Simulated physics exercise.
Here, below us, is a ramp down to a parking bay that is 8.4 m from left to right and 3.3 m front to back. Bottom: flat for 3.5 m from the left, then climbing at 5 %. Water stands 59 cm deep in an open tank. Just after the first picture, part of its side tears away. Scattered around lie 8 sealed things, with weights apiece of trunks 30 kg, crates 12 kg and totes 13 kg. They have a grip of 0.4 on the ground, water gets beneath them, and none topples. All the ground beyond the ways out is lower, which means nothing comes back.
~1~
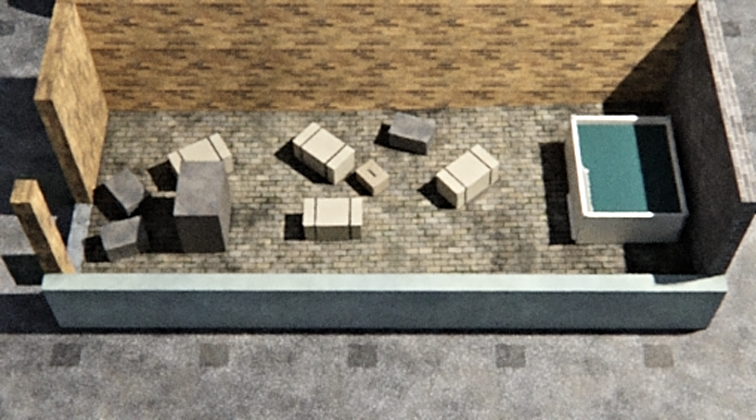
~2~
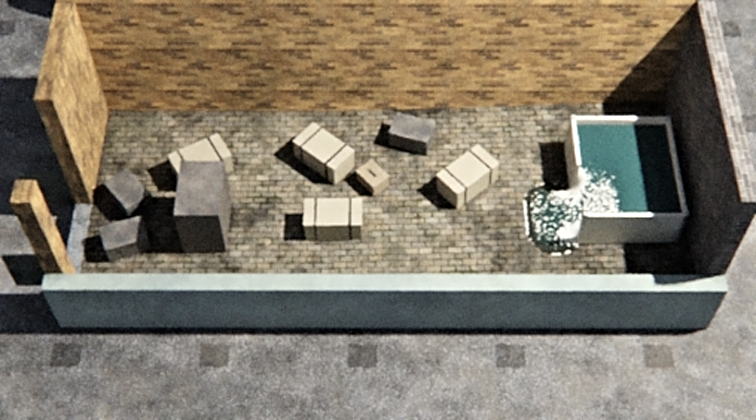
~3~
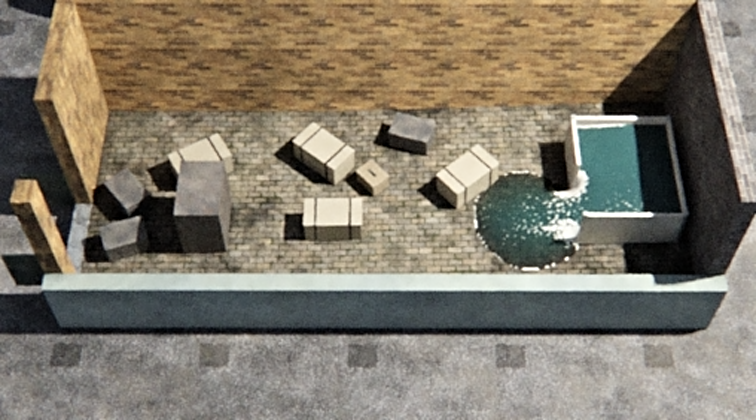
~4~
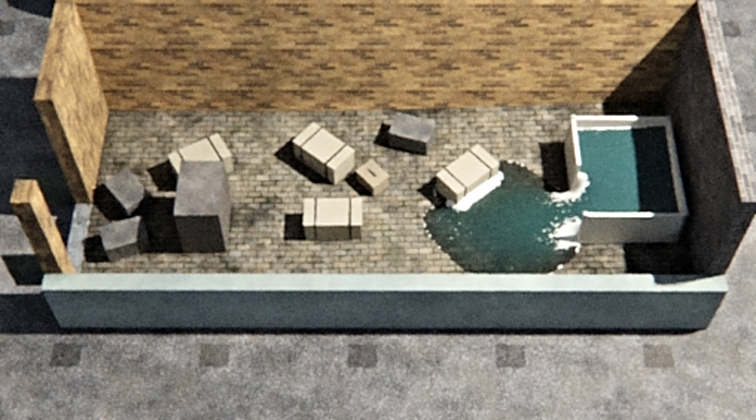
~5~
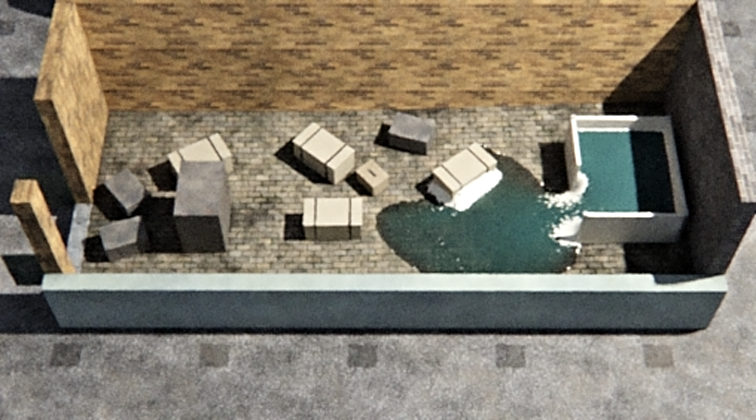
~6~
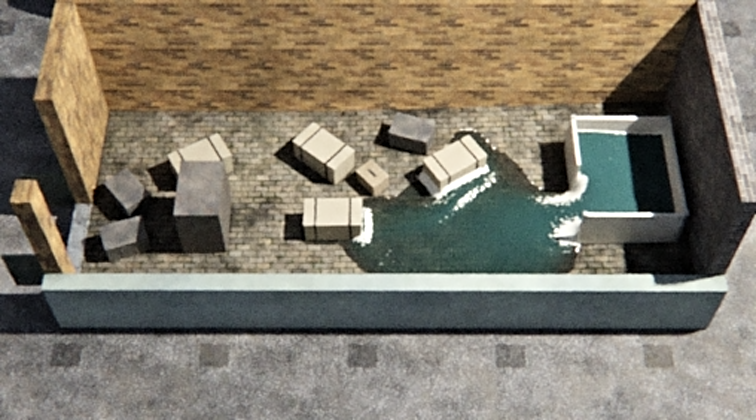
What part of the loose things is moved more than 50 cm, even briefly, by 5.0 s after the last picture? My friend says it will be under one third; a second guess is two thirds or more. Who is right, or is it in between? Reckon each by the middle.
A third to two thirds.
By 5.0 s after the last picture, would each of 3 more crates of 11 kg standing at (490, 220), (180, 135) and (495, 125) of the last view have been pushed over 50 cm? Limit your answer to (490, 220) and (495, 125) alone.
Taking them in turn, the first is above the mark and the second is below the mark.
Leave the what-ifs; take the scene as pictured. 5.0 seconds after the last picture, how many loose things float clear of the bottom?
I'd say 0 of them.
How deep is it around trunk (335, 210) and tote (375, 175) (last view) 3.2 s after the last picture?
Depth approx. 9 cm / 7 cm.
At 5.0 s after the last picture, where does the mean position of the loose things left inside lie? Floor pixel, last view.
The centre is close to (262, 170).
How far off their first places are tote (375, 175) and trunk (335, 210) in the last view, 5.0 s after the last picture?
In that order: 200 cm, 120 cm.
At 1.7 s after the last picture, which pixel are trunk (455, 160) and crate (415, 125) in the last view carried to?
Near (424, 124) and (392, 108).
Then, 0.4 s after the last picture 1 of 8 are over 50 cm from their spots; 0 afloat.
Then, 1.7 s after the last picture 3 of 8 are over 50 cm from their spots; 1 afloat.
Then, 3.2 s after the last picture 4 of 8 are over 50 cm from their spots; 1 afloat.
Then, 5.0 s after the last picture 4 of 8 are over 50 cm from their spots, and 4 have been at some point; 0 afloat.
